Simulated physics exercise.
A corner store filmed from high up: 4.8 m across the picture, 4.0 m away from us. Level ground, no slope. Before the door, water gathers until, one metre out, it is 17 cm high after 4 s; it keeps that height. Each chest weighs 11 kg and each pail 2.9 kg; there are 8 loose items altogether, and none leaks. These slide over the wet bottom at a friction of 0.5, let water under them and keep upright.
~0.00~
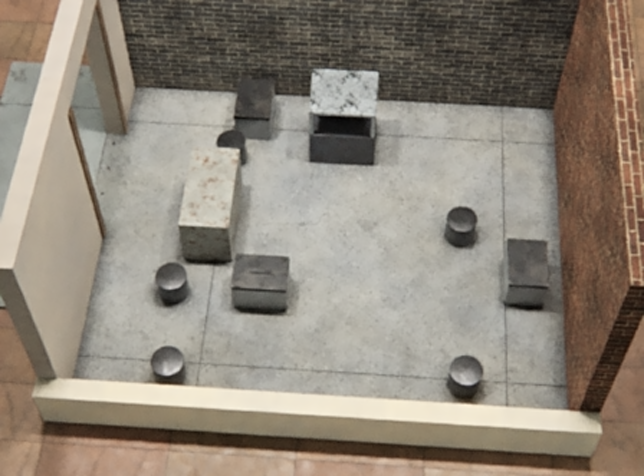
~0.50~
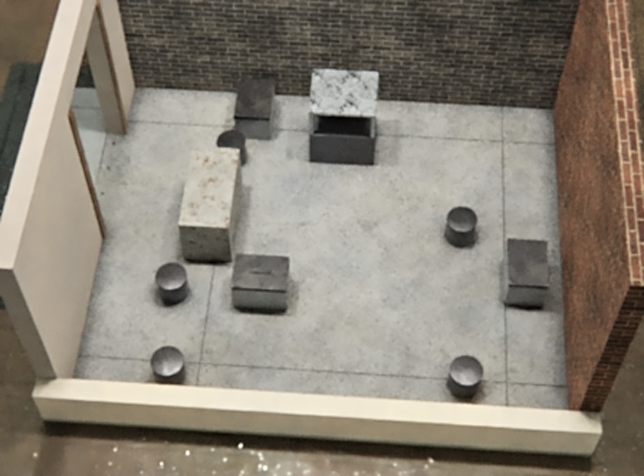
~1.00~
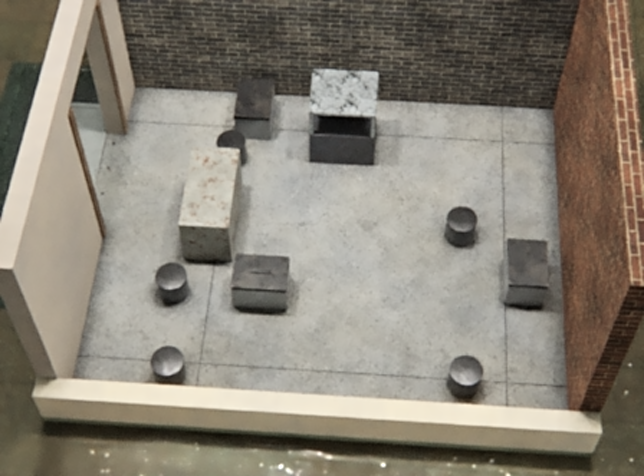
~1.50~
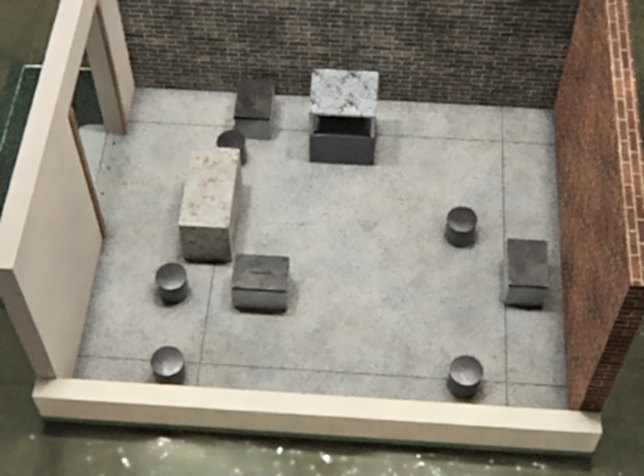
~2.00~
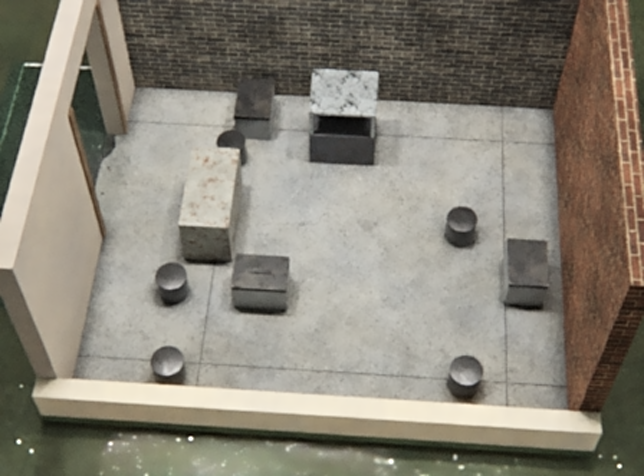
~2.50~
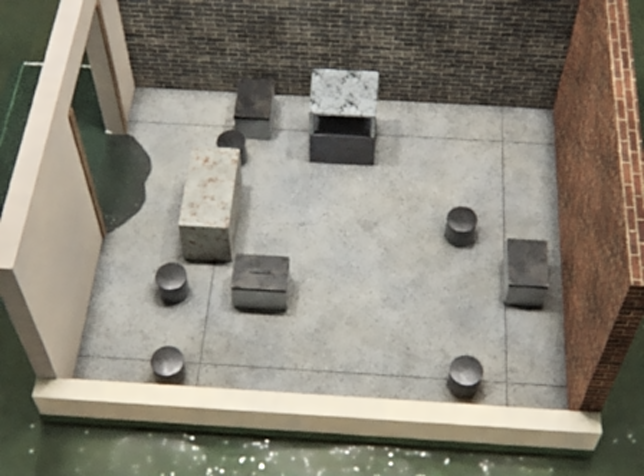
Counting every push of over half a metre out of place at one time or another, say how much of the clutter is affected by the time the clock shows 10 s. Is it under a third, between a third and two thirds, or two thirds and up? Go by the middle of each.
It is between a third and two thirds.
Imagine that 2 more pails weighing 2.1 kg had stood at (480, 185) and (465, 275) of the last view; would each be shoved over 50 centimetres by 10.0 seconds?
Order as asked - inside the cutoff and inside the cutoff.
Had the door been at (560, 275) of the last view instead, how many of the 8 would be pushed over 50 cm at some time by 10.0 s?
The answer then is 5.
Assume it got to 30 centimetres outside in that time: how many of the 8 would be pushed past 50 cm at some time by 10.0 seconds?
Then the count would be 5.
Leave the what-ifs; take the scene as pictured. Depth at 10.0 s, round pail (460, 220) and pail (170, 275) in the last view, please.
Roughly 2 and 5 cm.
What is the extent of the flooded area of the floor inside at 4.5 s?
Somewhere about 4.0 m2, give or take.
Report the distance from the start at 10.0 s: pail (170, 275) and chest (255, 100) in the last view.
First 200 cm, then 50 cm.
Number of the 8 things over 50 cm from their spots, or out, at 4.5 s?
I count 1 of them.
After 3.5 s 0 of 8 are over 50 cm from their spots; 0 afloat.
After 4.5 s 1 of 8 are over 50 cm from their spots; 0 afloat.
After 7.0 s 2 of 8 are over 50 cm from their spots; 1 afloat.
After 10.0 s 3 of 8 are over 50 cm from their spots, and 3 have been at some point; 2 afloat.
